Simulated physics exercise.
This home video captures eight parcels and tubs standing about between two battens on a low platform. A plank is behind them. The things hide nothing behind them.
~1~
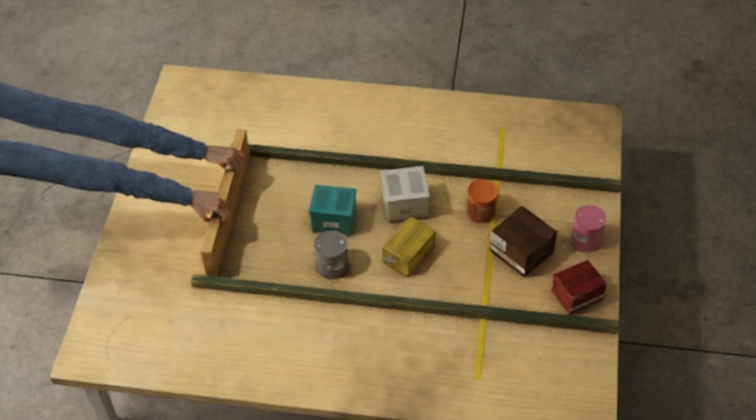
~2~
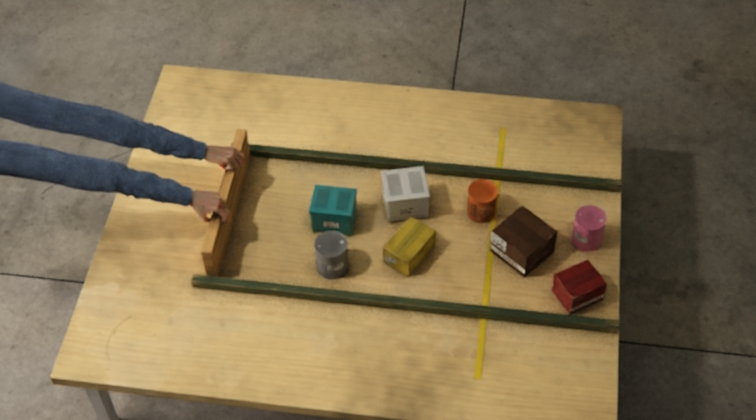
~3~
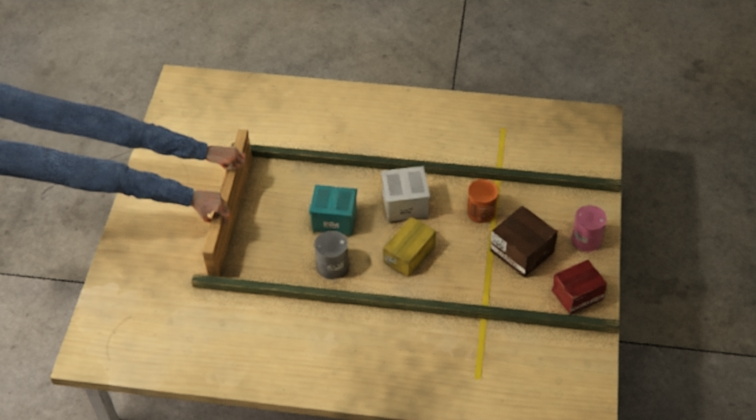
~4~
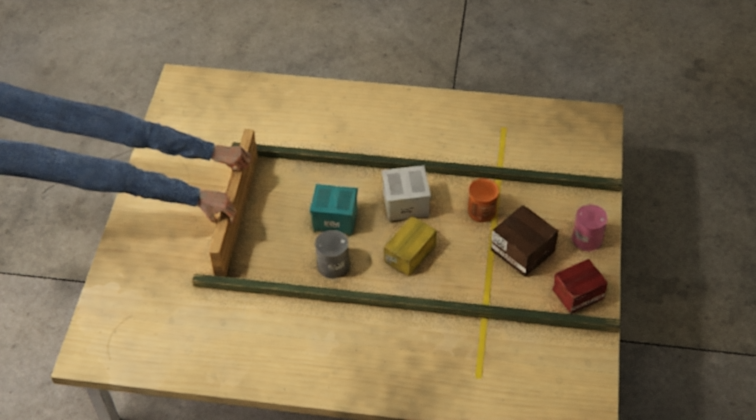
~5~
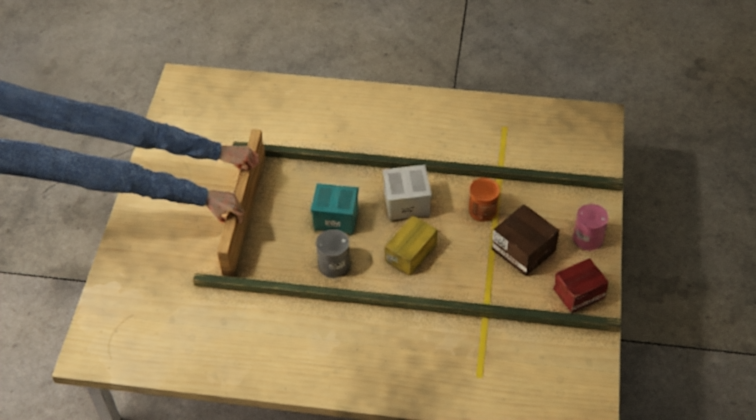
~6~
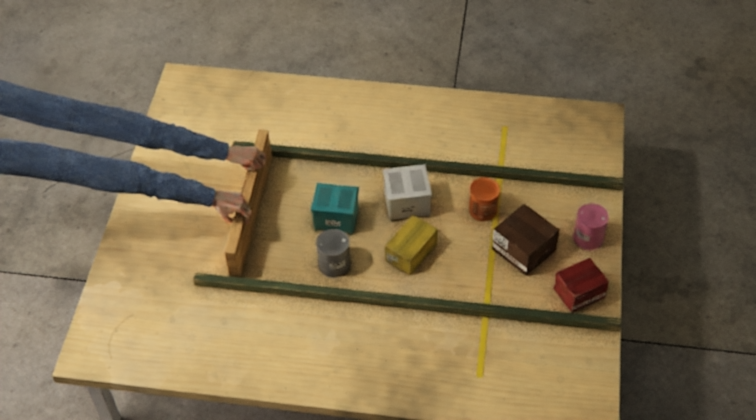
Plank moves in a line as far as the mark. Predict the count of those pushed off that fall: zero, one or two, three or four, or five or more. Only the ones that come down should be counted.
The count is zero.
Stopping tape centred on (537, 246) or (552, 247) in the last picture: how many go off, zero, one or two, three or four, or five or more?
Taking the two places as listed: Either one or two, then just one or two.
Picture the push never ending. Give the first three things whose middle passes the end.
I'd say the pink canister leads, followed by the brown parcel, then the red box.
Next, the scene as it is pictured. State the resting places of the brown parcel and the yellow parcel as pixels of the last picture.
About (571, 232), and the other about (540, 262).
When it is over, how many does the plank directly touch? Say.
Number: 3.
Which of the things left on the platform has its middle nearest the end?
The pink canister ends nearest.
Soon after, none off yet; pink canister at rest near (591, 227); red box at rest near (581, 285); brown parcel at rest near (525, 239).
At rest, the number that fall off is zero.
